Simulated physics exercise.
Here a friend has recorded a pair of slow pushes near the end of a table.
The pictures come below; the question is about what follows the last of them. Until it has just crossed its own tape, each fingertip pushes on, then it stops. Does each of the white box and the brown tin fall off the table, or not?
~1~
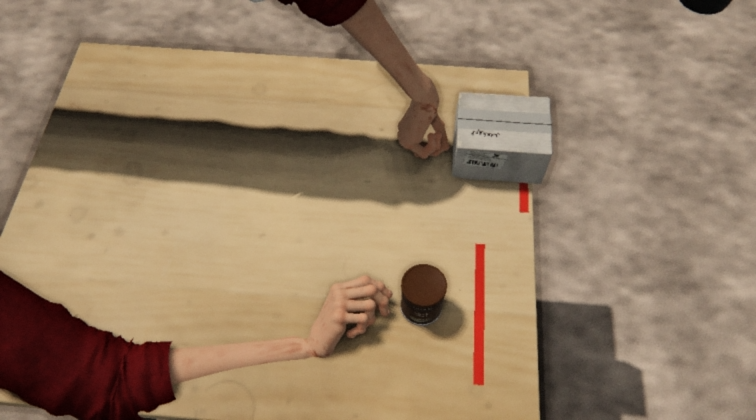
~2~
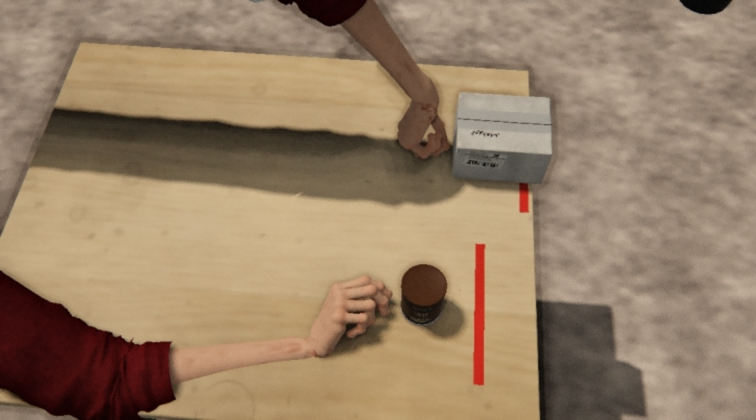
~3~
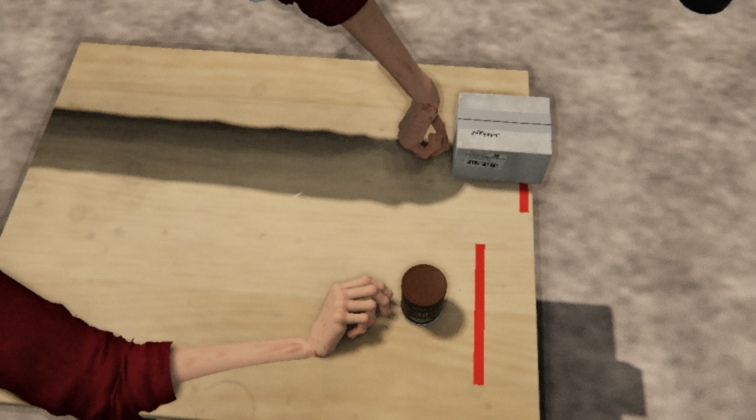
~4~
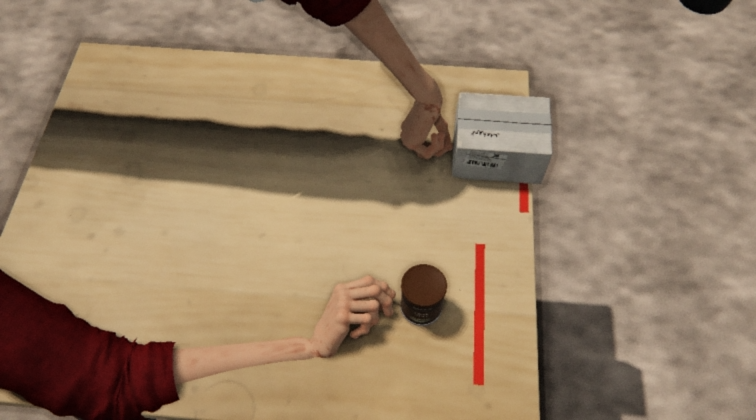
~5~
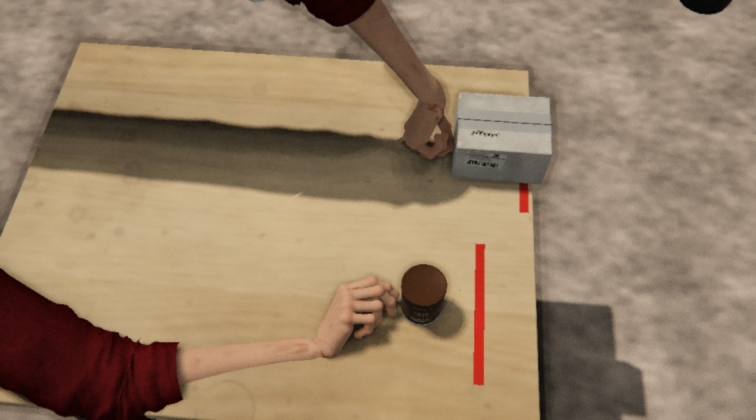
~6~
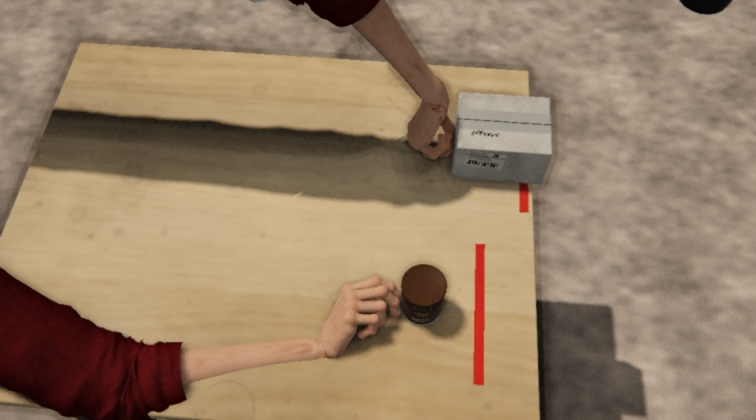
At the end, most likely the white box will leave the table, most likely the brown tin will never leave the table.
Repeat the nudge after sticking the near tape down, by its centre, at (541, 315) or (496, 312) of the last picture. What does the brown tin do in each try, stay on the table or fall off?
Try one: It is lost over the side; try two: It never leaves the tabletop.
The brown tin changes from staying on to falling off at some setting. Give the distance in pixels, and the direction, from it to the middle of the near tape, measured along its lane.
Direction right, distance about 28 px.
Then, 1.62 s after the last picture, white box falling near (543, 283); brown tin moved about its own width near (493, 301).
At rest, the white box drops to the floor, near (367, 305); the brown tin is still on the table, near (511, 303).
